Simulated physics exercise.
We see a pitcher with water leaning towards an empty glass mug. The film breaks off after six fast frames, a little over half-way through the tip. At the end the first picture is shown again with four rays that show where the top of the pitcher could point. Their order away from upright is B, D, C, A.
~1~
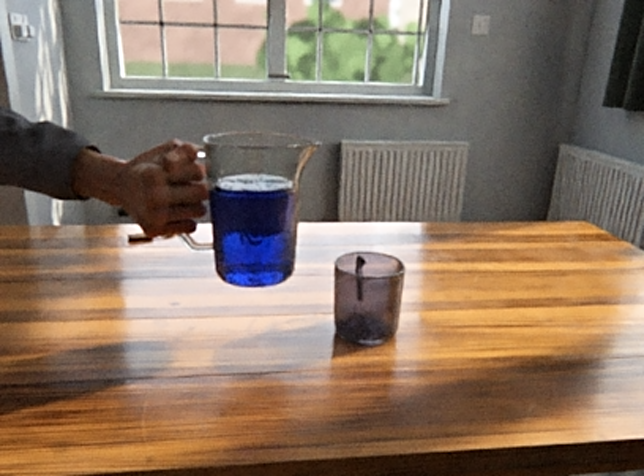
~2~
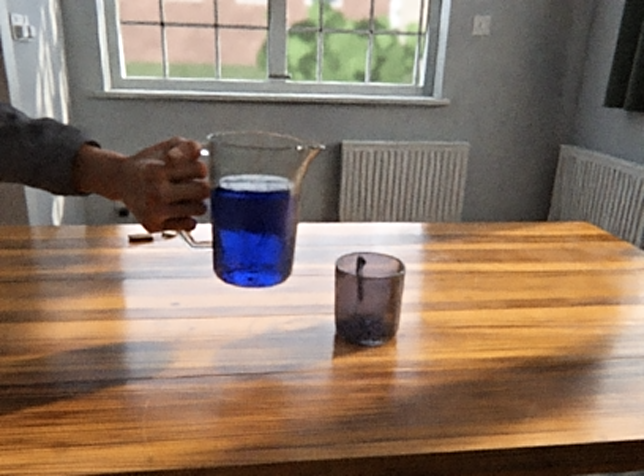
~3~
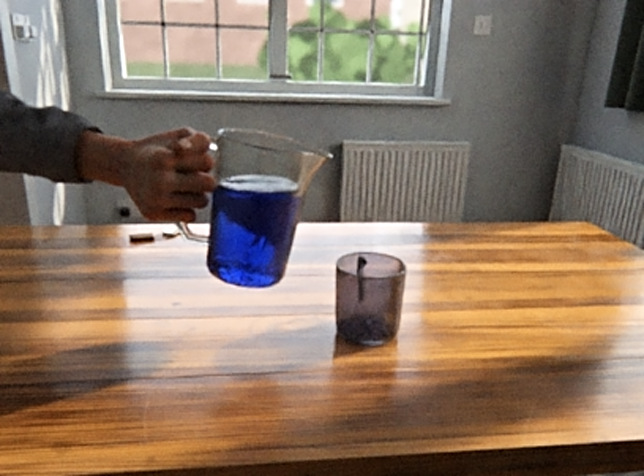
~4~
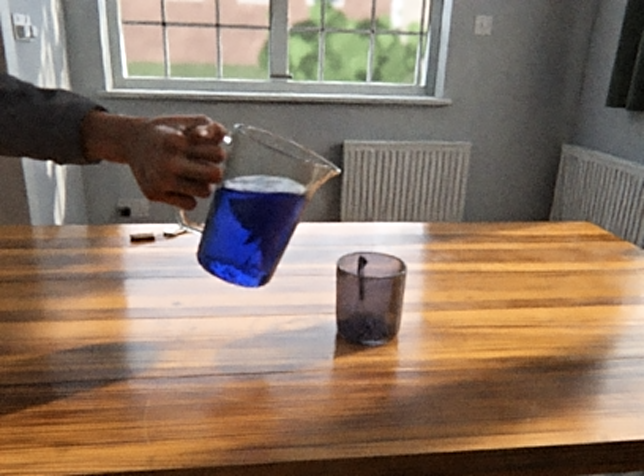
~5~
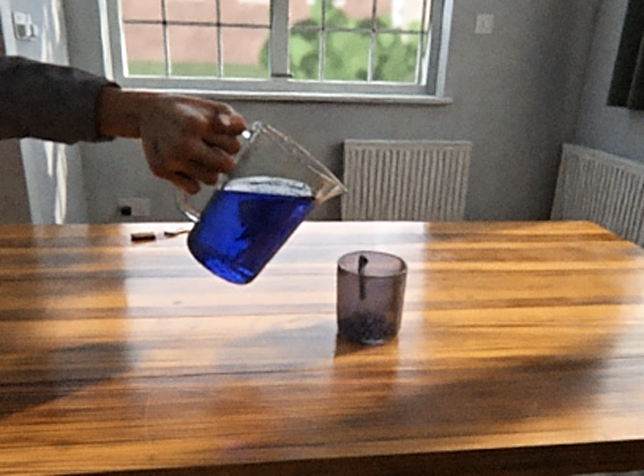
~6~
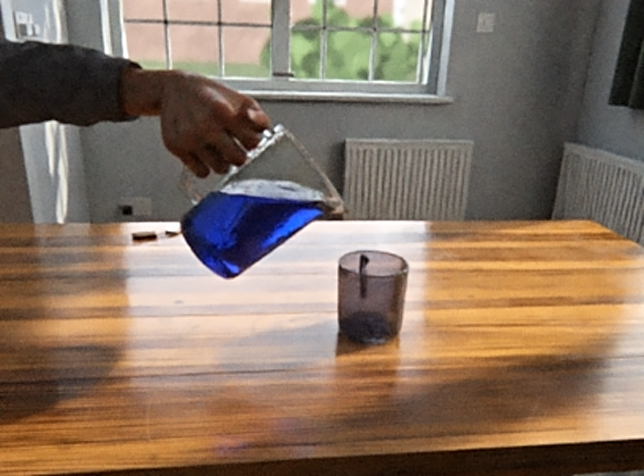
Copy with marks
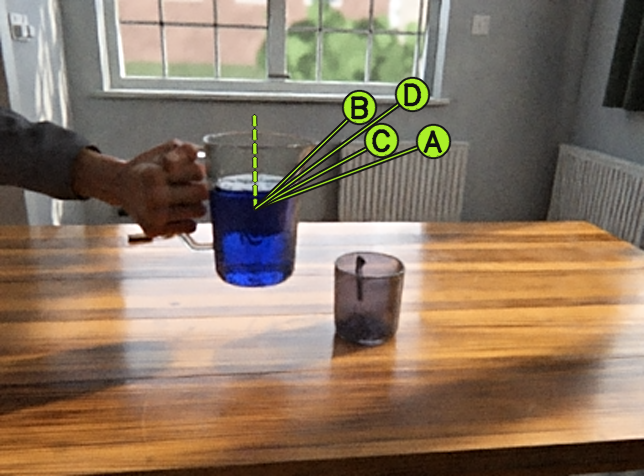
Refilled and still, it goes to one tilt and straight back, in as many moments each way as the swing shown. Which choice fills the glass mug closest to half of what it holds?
I would pick tilt A.
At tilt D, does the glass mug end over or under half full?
Under half.
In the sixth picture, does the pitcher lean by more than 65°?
No, it does not.
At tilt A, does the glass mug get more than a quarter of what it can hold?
Yes, clearly.
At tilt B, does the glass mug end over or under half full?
Under.
In lime, A at (417, 147); B at (347, 119); C at (366, 148); D at (398, 104).
For tilt A, the glass mug ends with about 49 % of what it can hold.
For tilt B, the glass mug ends with about 6 % of what it can hold.
For tilt C, the glass mug ends with about 31 % of what it can hold.
For tilt D, the glass mug ends with about 17 % of what it can hold.
